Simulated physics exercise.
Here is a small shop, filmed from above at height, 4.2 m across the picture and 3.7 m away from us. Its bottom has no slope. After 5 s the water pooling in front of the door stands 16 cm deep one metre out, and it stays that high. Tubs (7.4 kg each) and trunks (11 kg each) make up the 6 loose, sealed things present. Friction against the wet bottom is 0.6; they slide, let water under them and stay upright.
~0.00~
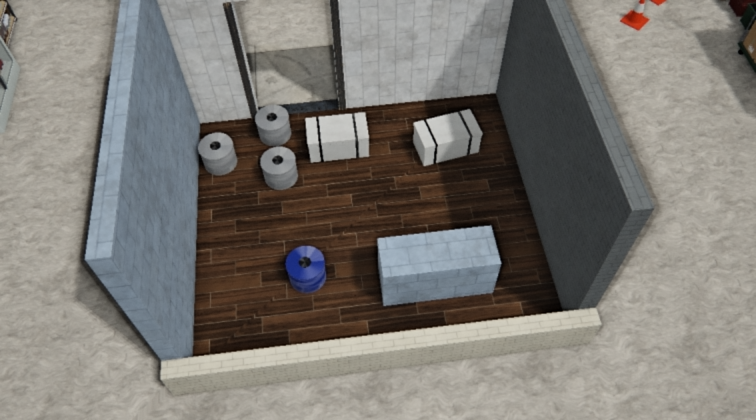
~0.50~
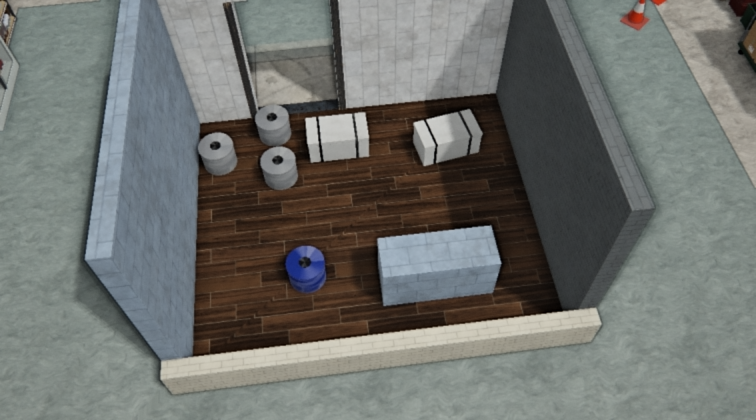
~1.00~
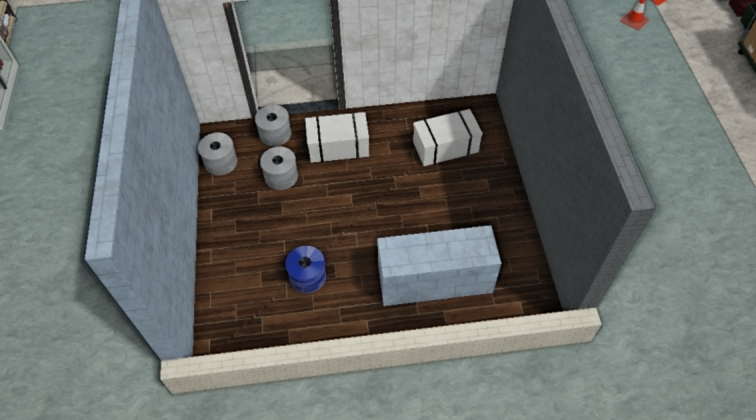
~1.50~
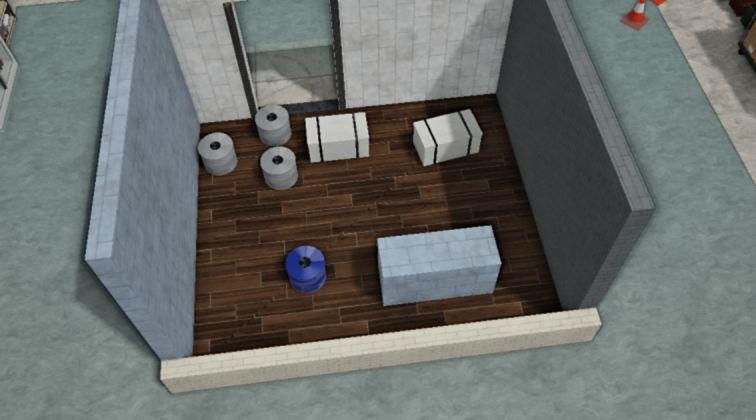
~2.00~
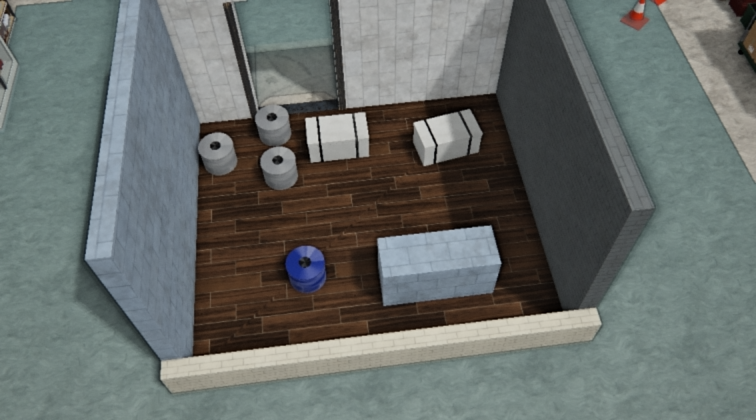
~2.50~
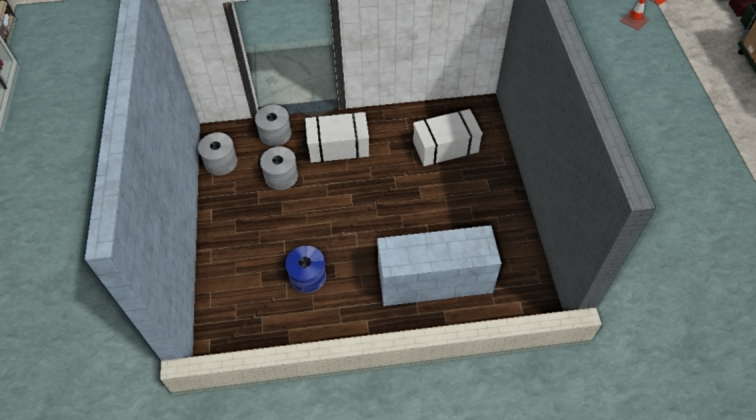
At first, a small room with a dark wooden floor sits on dry, pale ground, holding grey drums, white strapped boxes, a blue tub and a pale block. Then greenish water surrounds the walls outside and shows beyond the doorway, while the floor inside stays dry and none of the objects move.
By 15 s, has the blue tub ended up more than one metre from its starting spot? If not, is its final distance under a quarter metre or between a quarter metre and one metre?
Yes, it ends more than one metre away.
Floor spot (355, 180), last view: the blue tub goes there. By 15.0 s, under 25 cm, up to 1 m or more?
Looks like it is swept a long way.
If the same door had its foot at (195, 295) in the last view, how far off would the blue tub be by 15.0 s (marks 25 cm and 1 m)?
I'd expect the blue tub to get swept far off.
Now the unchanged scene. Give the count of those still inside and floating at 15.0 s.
At that moment 6.
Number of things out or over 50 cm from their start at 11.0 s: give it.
4.
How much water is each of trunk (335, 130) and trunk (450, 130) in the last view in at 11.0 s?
About 5 and 3 cm.
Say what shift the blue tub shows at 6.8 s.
I'd guess some 0 cm by then.
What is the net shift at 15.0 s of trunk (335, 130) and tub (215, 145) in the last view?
200 cm, 60 cm.
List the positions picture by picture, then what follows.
In the first frame, the blue tub at (305, 262), on the bottom; water covers 0.0 m2; 0 of 6 have shifted.
In the second frame, the blue tub at (305, 262) rests on the ground; 0.0 m2 under water; 0 of 6 have shifted.
In the third frame, the blue tub at (305, 262) rests on the ground; water covers 0.0 m2; 0 of 6 have shifted.
In the fourth frame, the blue tub at (305, 262) rests on the ground; water covers 0.0 m2; 0 of 6 have shifted.
In the fifth frame, the blue tub at (305, 262) rests on the ground; water covers 0.0 m2; 0 of 6 have shifted.
In the sixth frame, the blue tub at (305, 262) rests on the ground; 0.0 m2 under water; 0 of 6 have shifted.
After 3.5 s the blue tub is near (305, 262), 0.0 m from its start, aground; 0 afloat.
After 6.8 s the blue tub is near (305, 263), 0.0 m from its start, aground; 0 afloat.
After 11.0 s the blue tub is near (383, 318), 1.2 m from its start, afloat; 4 afloat.
After 15.0 s the blue tub is near (535, 244), 2.7 m from its start, afloat; 6 afloat.
